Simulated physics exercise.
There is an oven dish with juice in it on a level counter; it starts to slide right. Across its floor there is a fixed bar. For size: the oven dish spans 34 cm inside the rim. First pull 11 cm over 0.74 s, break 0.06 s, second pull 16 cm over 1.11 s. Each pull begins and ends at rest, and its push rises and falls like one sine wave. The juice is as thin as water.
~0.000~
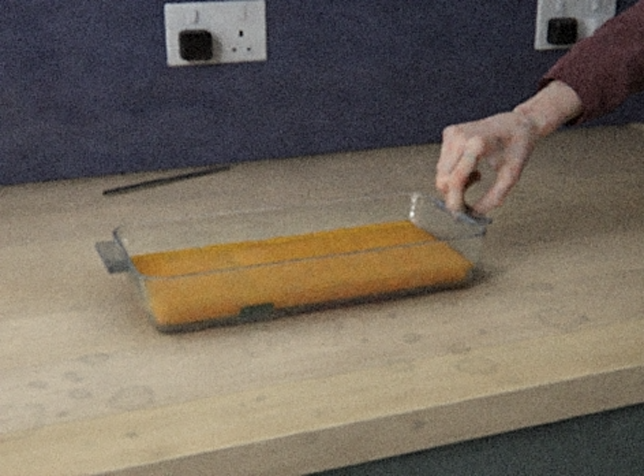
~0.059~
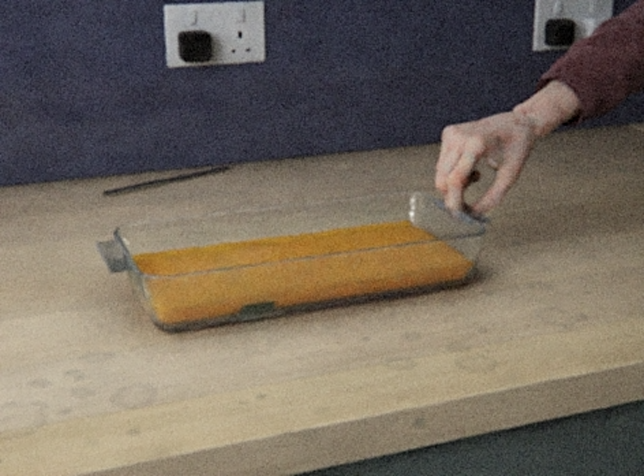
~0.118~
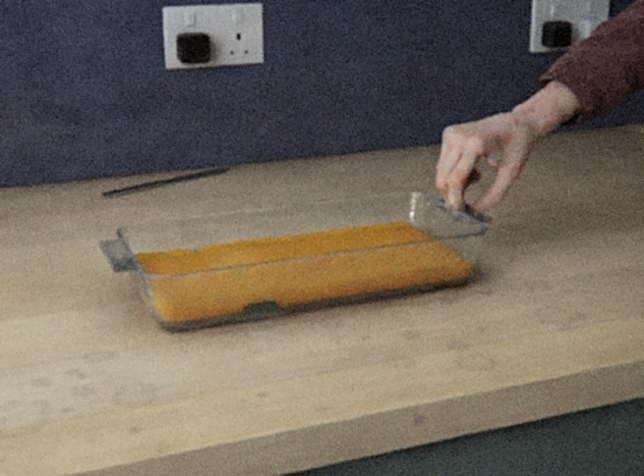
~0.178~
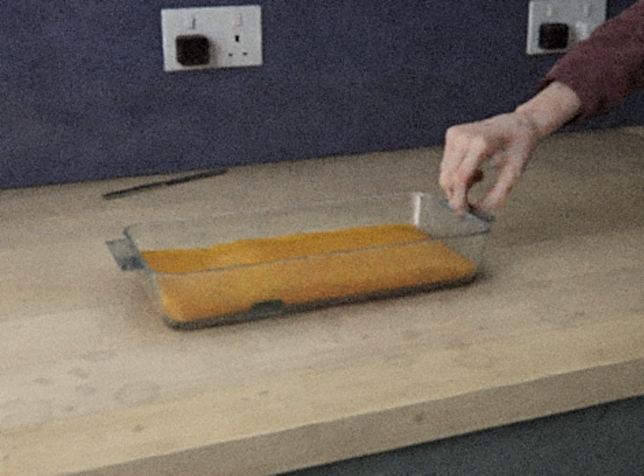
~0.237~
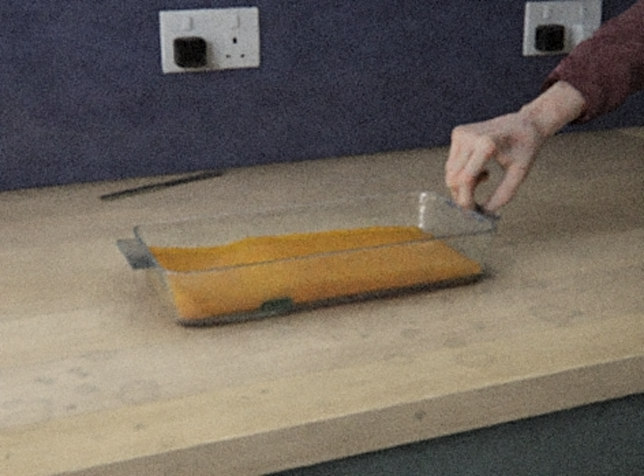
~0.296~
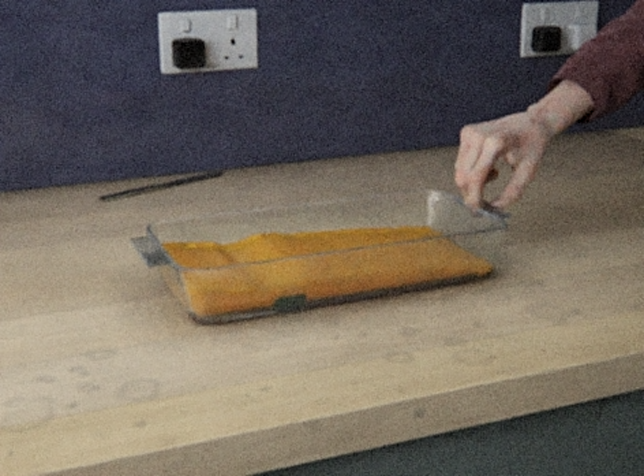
In this clip, a hand grips the right end of a clear dish of orange liquid on a wooden counter and slides it slightly to the right, as the liquid's surface ripples and rises toward the left side.
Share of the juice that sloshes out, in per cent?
4 per cent.
Then, 0.77 s in, it has gone 11 cm; 0 per cent is out over the left end and 0 over the right.
Then, 1.25 s in, it has gone 16 cm; 0 per cent is out over the left end and 0 over the right.
Then, 1.72 s in, it has gone 27 cm; 1 per cent is out over the left end and 0 over the right.
Then, 2.20 s in, it has gone 27 cm; 1 per cent is out over the left end and 3 over the right.
Finally, 4 per cent is out in all, 1 of it over the left end.
